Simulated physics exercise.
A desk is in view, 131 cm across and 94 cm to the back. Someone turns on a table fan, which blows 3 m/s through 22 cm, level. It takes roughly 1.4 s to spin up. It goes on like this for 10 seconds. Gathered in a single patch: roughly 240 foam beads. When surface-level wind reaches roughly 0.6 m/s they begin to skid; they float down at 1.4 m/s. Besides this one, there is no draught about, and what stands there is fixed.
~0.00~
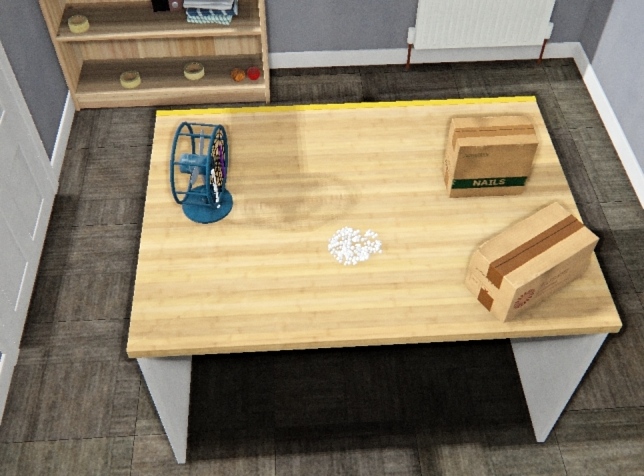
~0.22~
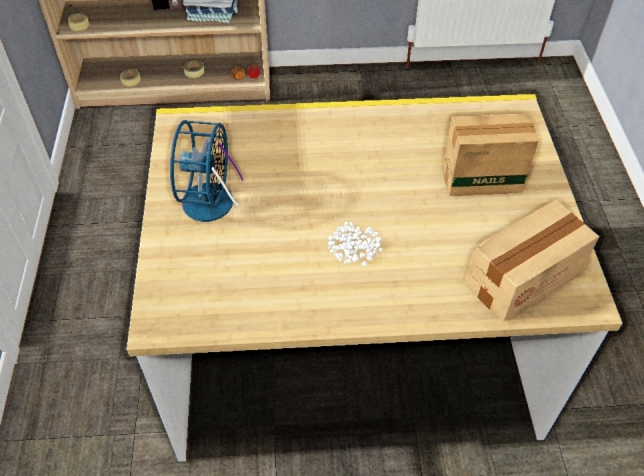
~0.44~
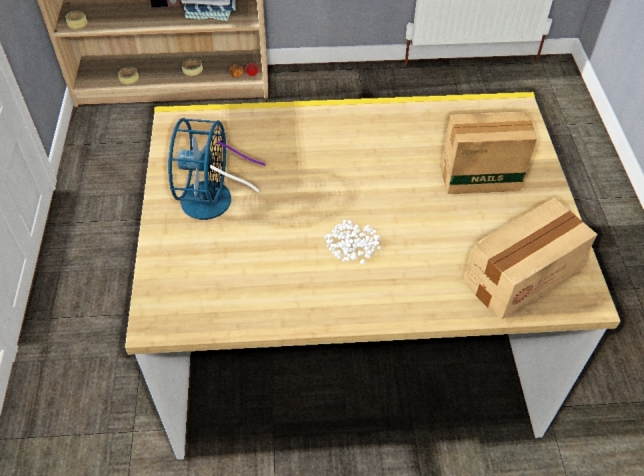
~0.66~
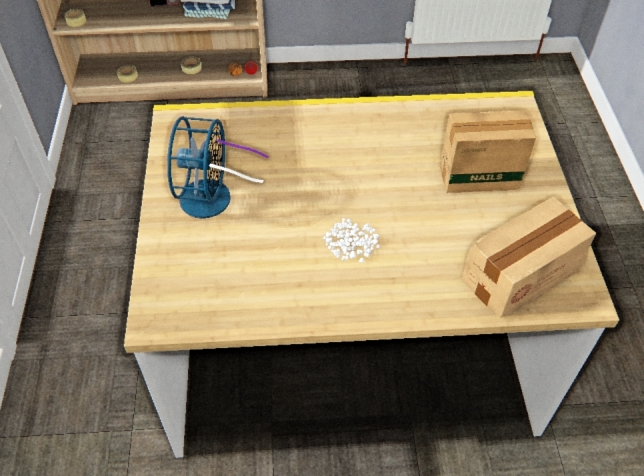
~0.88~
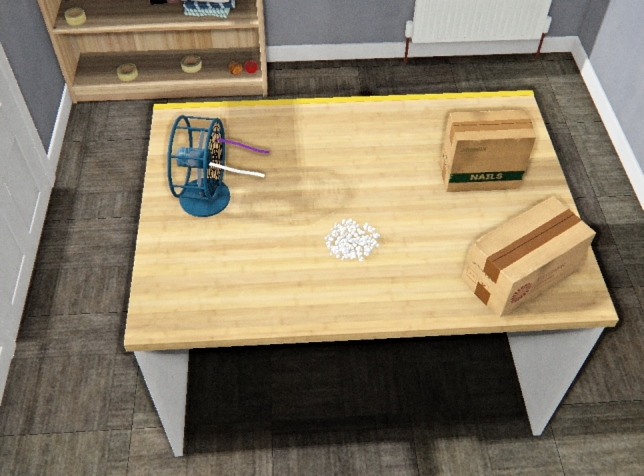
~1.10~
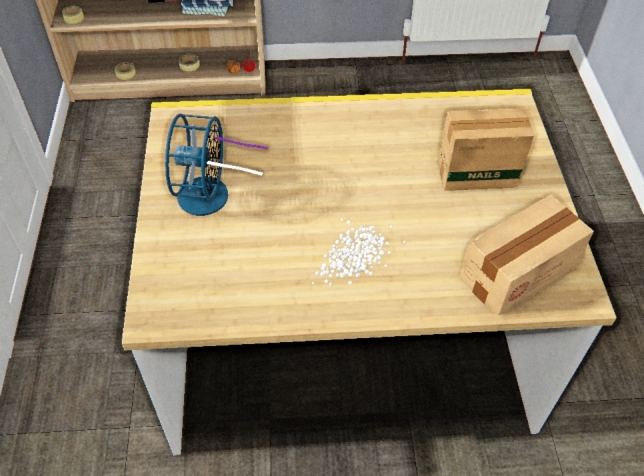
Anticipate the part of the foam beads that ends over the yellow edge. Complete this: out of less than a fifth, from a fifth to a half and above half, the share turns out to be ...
The share turns out to be below one fifth.
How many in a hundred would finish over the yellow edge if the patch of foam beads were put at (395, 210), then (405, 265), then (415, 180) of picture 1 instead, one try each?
It goes 20 %, then 0 %, then 80 %.
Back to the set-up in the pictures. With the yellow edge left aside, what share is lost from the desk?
Estimate: Close to 60 per cent.
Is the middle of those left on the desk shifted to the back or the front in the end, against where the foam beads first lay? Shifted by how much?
The middle ends nearer the front end, some 20 cm from where the patch began.
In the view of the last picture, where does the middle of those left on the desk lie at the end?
Near (363, 300).
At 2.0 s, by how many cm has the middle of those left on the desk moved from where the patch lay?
I'd guess near 20 cm.
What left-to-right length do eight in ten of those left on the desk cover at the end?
I'd say close to 20 cm.
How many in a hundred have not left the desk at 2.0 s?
About 50 per cent remain.
After 2.0 s the count stands so, 0 % are over the yellow edge; the middle of those still in play is near (369, 300).
After 3.2 s the count stands so, 0 % are over the yellow edge; the middle of those still in play is near (363, 300).
After 5.5 s the count stands so, 0 % are over the yellow edge; the middle of those still in play is near (363, 300).
After 10.0 s, at the end, 0 % are over the yellow edge; the middle of those still in play is near (363, 300).
